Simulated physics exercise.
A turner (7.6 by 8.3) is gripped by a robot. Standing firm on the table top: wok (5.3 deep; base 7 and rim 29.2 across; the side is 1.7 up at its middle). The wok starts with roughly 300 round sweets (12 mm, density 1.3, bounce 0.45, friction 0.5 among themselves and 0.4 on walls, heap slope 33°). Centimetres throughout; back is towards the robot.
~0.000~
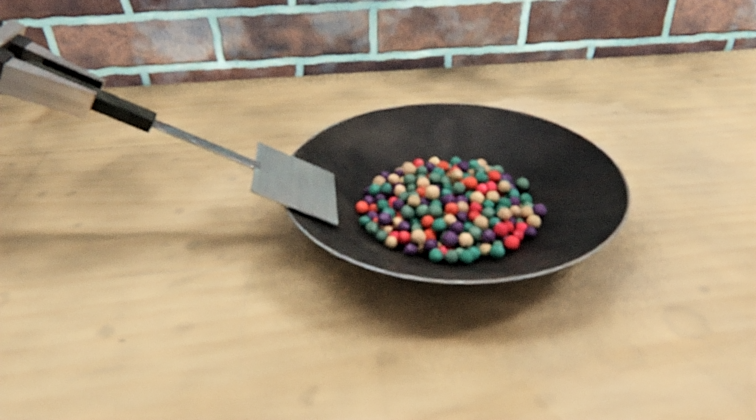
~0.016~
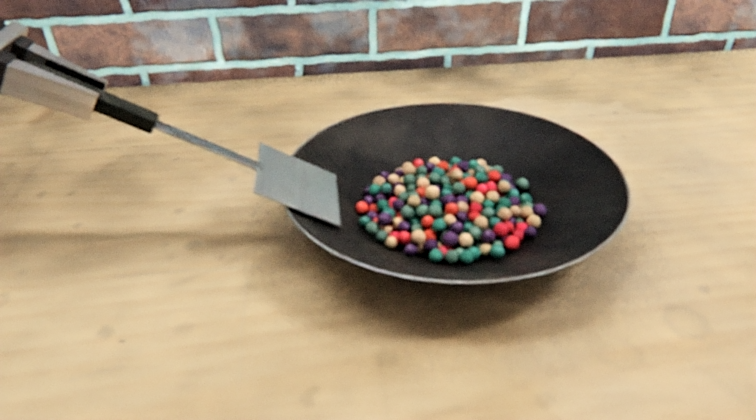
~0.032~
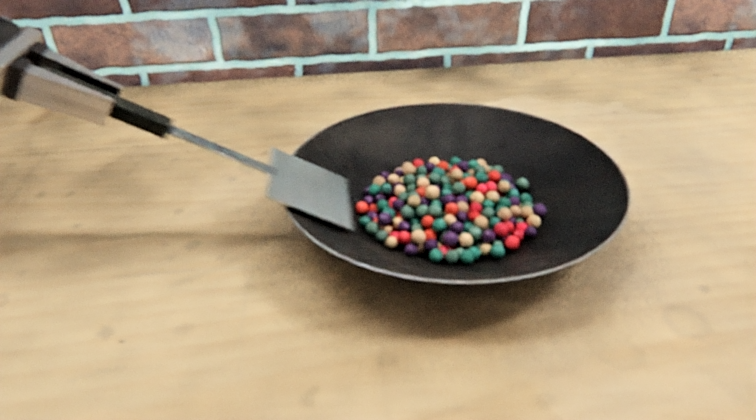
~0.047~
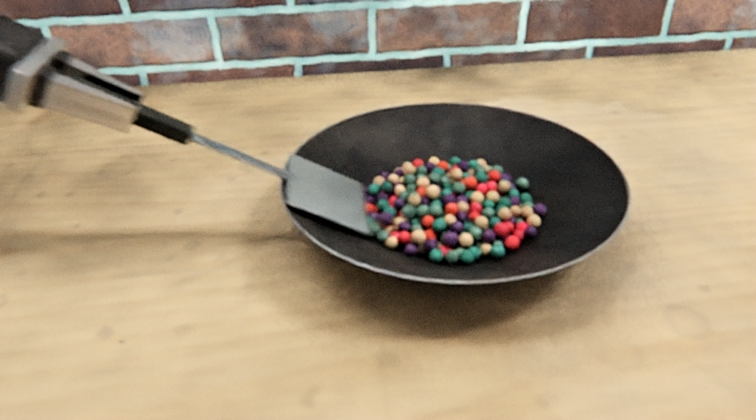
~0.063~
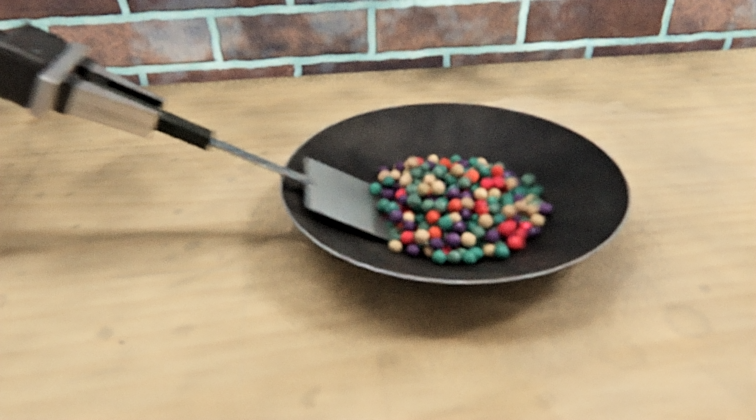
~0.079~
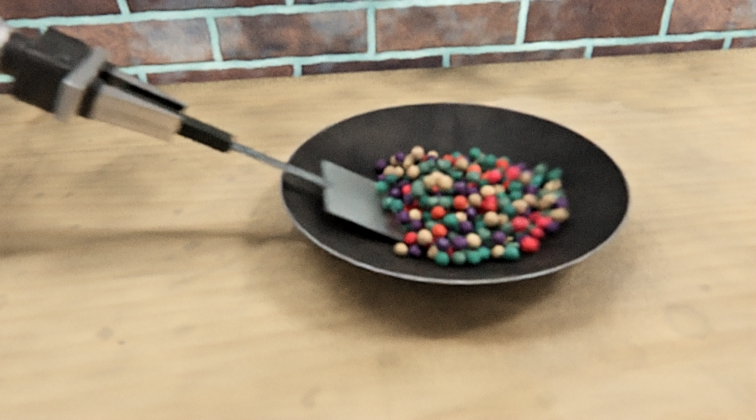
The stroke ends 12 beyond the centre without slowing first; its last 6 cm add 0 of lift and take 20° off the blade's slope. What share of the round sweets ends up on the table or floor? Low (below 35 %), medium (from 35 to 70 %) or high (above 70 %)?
A medium share, from 35 to 70 %, ends on the table or floor.
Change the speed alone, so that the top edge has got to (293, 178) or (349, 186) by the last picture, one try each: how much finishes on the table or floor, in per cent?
Some 35 and 60 per cent.
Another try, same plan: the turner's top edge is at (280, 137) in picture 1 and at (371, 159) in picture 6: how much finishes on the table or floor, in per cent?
About 60 per cent.
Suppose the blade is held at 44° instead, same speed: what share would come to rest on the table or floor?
In that case some 55 per cent.
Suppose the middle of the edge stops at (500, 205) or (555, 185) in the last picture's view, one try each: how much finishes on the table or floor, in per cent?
About 10 and 40 per cent.
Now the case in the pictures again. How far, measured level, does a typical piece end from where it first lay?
Roughly 20 cm.
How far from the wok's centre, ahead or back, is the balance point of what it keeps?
About 3.5 cm ahead.
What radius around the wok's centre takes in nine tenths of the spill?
About 50 cm.
After 0.14 s, sloping 31°, highest piece 7 above the table; 303 in the wok, 2 on the blade or in flight.
After 0.20 s, sloping 27°, highest piece 8 above the table; 288 in the wok, 17 on the blade or in flight.
After 0.43 s, sloping 11°, highest piece 6 above the table; 163 on the table or floor, 138 in the wok, 4 on the blade or in flight.
After 1.48 s, sloping 11°, highest piece 6 above the table; 168 on the table or floor, 137 in the wok.
In the end, 168 on the table or floor, 137 in the wok. That is 55 % on the table or floor.
